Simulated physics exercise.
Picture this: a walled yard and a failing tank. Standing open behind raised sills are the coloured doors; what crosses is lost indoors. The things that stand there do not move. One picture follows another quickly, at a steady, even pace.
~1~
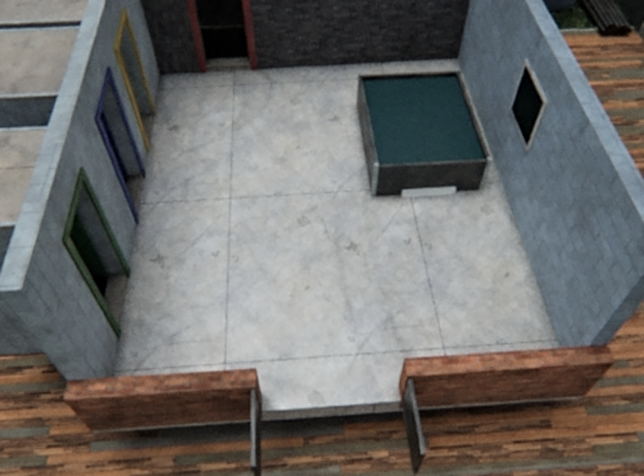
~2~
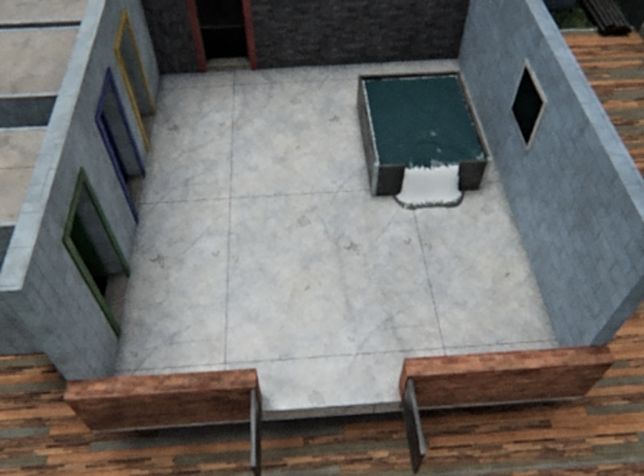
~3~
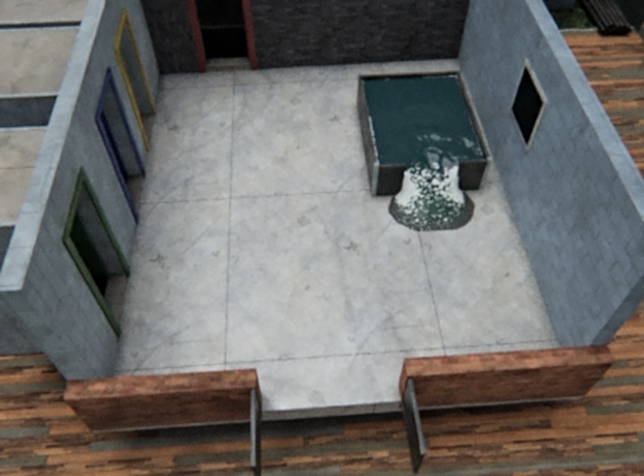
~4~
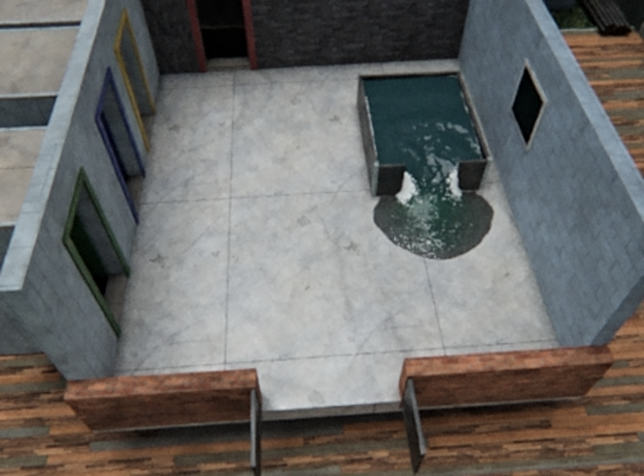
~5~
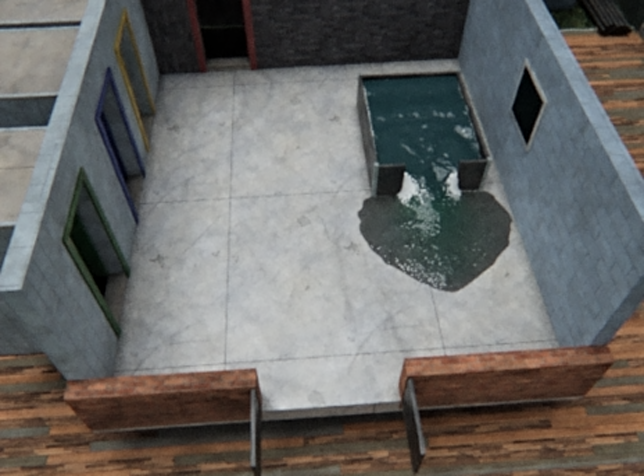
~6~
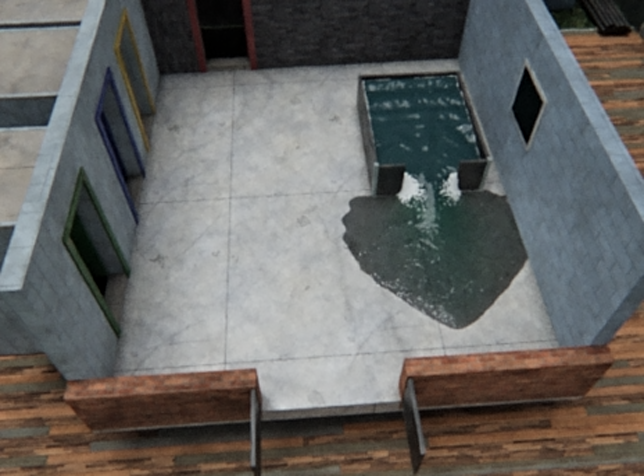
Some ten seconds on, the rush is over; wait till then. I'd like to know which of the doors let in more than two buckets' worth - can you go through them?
Sure: The blue door does not; the red door does not; the green door does not; the yellow door does not.
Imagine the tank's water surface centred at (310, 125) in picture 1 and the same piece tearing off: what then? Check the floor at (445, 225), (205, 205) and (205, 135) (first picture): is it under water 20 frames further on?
The first spot ends up left untouched, the second left untouched and the third left untouched.
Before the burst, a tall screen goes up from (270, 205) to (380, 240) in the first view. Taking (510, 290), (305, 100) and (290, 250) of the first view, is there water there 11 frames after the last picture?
Results in sequence: Swamped / bone-dry / bone-dry.
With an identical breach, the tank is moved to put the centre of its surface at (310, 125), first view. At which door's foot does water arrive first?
The green door.
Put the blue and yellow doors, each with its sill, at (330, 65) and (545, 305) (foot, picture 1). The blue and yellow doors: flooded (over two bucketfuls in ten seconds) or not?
Going through them, I find the blue door door escapes flooding and the yellow door door overflows.
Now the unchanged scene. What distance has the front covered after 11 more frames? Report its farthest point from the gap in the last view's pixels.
My best guess is about (261, 393).
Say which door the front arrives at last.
I'd go with the door marked red.
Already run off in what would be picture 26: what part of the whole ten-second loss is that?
Note - share reached: 40 %.
A moment on, water covers 25 % of the floor; the blue door not reached, the red door not reached, the green door not reached, the yellow door not reached.
Next, water covers 30 % of the floor; the blue door not reached, the red door not reached, the green door not reached, the yellow door not reached.
Then, water covers 35 % of the floor; the blue door not reached, the red door not reached, the green door not reached, the yellow door not reached.
Later, water covers 45 % of the floor; the blue door wet at the sill, nothing in, the red door not reached, the green door wet at the sill, nothing in, the yellow door not reached.
In the end, water covers 75 % of the floor; the blue door wet at the sill, nothing in, the red door wet at the sill, nothing in, the green door wet at the sill, nothing in, the yellow door wet at the sill, nothing in.
